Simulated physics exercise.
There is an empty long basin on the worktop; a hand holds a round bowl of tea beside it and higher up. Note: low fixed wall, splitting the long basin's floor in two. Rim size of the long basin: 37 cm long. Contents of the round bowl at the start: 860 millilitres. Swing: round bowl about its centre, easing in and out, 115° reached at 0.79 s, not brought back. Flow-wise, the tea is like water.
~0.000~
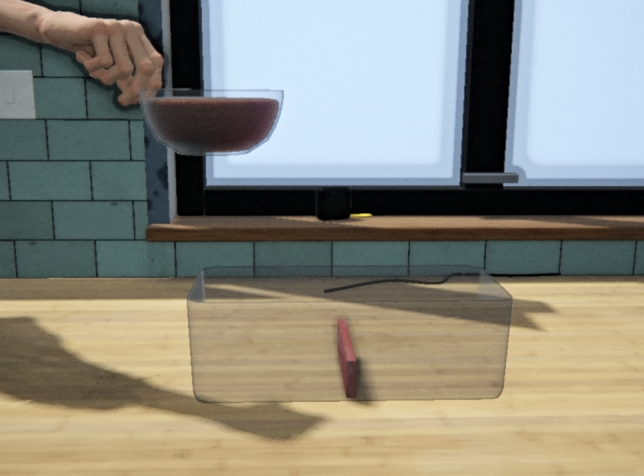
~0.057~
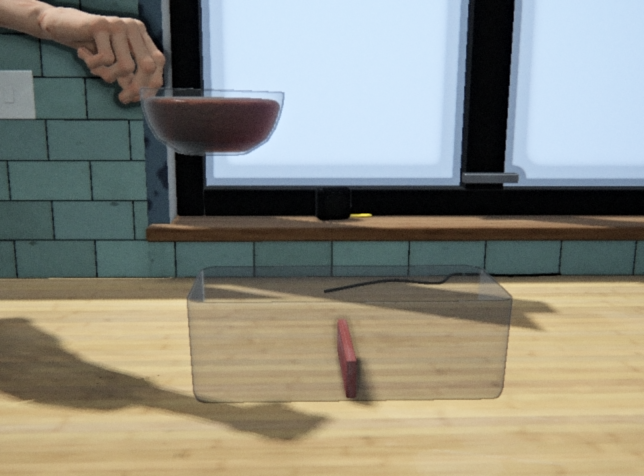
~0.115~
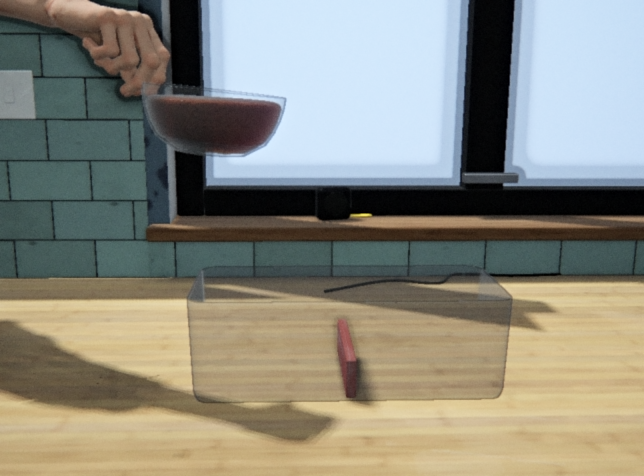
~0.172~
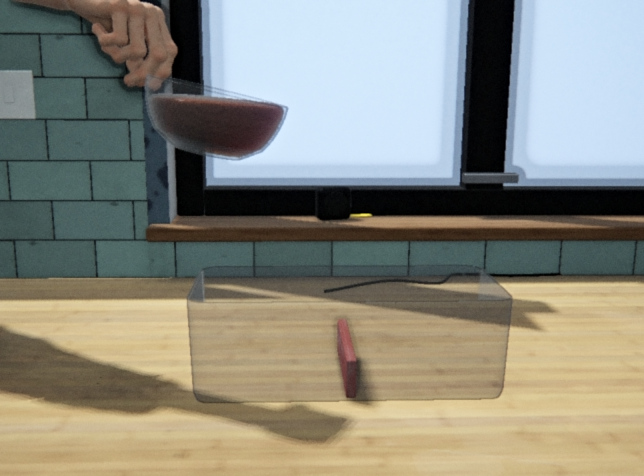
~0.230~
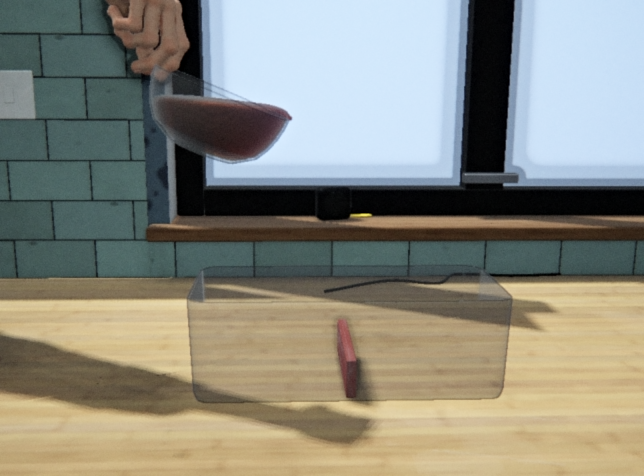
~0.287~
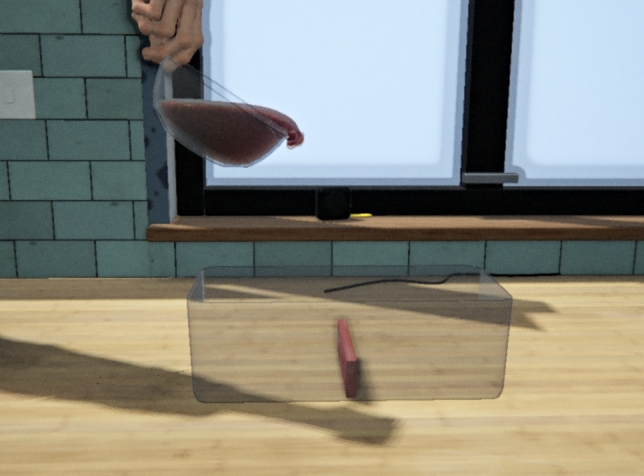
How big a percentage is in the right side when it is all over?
Roughly 42 per cent is in the right side.
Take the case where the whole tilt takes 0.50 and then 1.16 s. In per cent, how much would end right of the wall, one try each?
Respectively 30 and 55 %.
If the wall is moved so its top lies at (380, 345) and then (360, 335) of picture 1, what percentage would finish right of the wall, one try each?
10 in a hundred, followed by 25 in a hundred.
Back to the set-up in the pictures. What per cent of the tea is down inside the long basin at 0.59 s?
I'd estimate some 46 percent of the liquid.
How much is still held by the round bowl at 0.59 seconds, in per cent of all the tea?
Roughly 9 per cent.
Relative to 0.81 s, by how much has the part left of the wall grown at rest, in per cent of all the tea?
Roughly 2 in a hundred.
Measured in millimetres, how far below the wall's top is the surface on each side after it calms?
28 mm left, 32 mm right.
Then, 0.59 s in, the tilt is 97° and 9 per cent is still to pour, 14 is left of the wall and 32 right of it.
Then, 0.81 s in, the tilt is 115° and 0 per cent is still to pour, 53 is left of the wall and 42 right of it.
Then, 1.04 s in, the tilt is 115° and 0 per cent is still to pour, 56 is left of the wall and 42 right of it.
Then, 1.29 s in, the tilt is 115° and 0 per cent is still to pour, 56 is left of the wall and 42 right of it.
Finally, 56 per cent lies left of the wall, 42 right of it and 2 outside.
